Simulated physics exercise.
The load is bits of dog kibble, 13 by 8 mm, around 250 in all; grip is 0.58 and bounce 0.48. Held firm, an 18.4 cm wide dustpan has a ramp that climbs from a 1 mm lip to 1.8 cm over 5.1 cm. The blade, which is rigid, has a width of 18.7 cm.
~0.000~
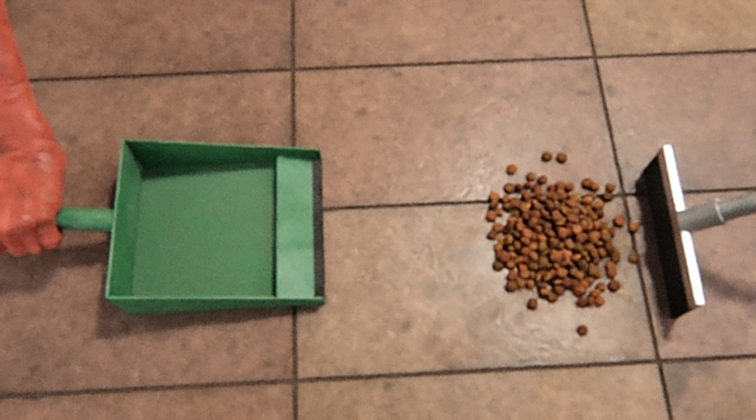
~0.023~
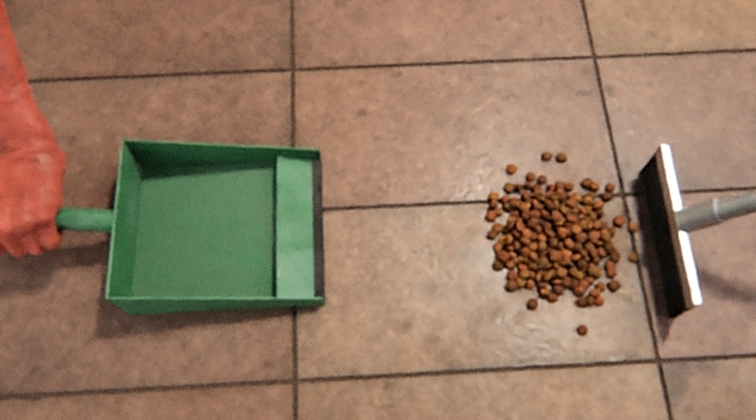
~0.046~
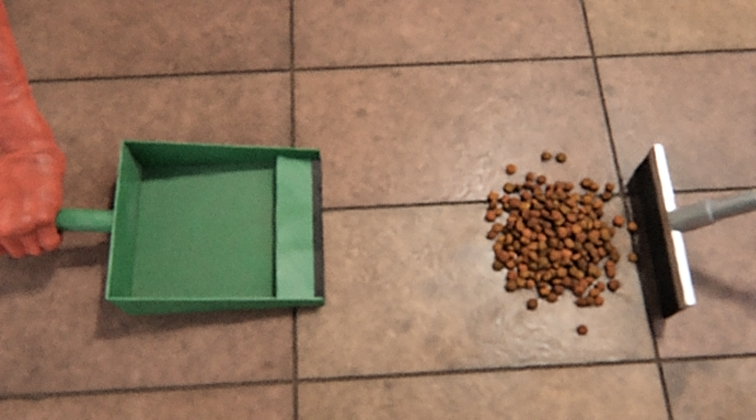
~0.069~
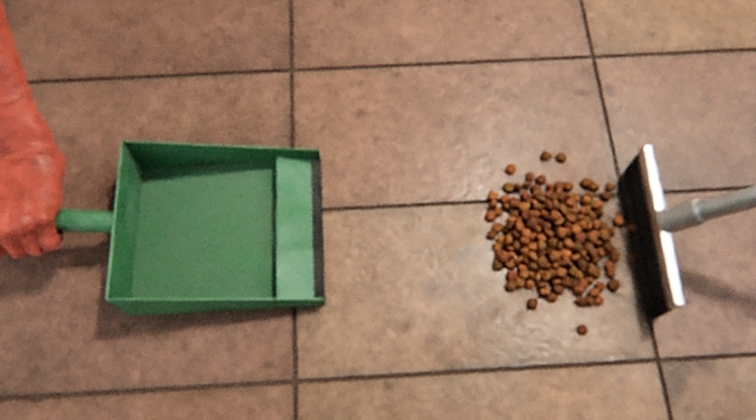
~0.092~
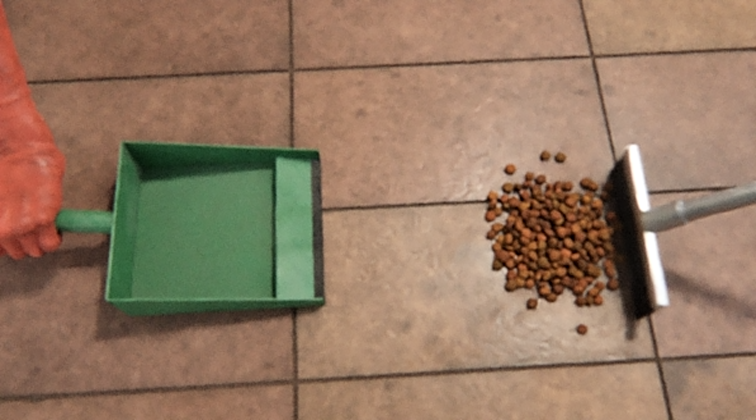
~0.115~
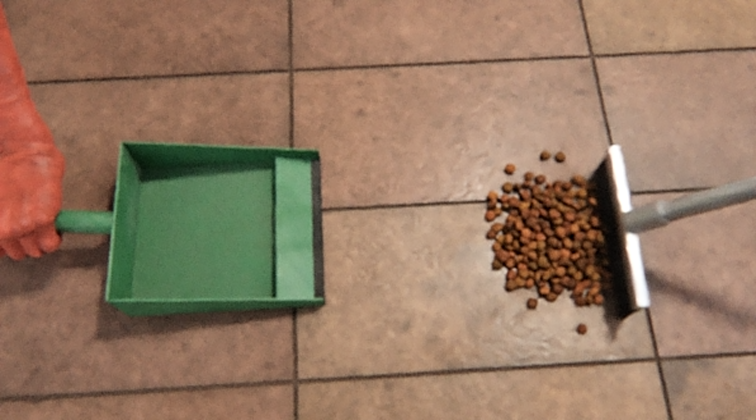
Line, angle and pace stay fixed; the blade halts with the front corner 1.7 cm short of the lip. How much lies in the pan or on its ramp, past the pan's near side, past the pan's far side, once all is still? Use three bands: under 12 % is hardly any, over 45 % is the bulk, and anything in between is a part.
Pan: The bulk, near side: A part, far side: Hardly any.
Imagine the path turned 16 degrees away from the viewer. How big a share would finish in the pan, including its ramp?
About 35 percent would end up there.
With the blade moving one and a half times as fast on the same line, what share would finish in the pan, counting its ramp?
About 55 per cent.
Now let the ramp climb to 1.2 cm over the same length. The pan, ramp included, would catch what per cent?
Estimate: About 55 in a hundred.
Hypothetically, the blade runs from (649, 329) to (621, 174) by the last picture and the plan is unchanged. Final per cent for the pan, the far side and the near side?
You'd see pan at 0, far at 0 and near at 40.
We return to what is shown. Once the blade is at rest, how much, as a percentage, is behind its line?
Something like 15 per cent, roughly.
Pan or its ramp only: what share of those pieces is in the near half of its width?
Something like 70 in a hundred.
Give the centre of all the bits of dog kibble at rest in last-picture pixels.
Approximately (313, 242) in the last view.
Then, at 0.30 s, middle of the blade 17 cm from the lip; 0 % over the lip, far side 5 %, near side 15 %.
After 0.42 s, middle of the blade 6 cm from the lip; 0 % over the lip, far side 5 %, near side 15 %.
After 0.67 s, middle of the blade 2 cm from the lip; 50 % over the lip, far side 5 %, near side 15 %.
At rest (1.2 s), pan 50 %, near side 15 %, far side 5 %, in front of the lip or behind the blade 30 %.
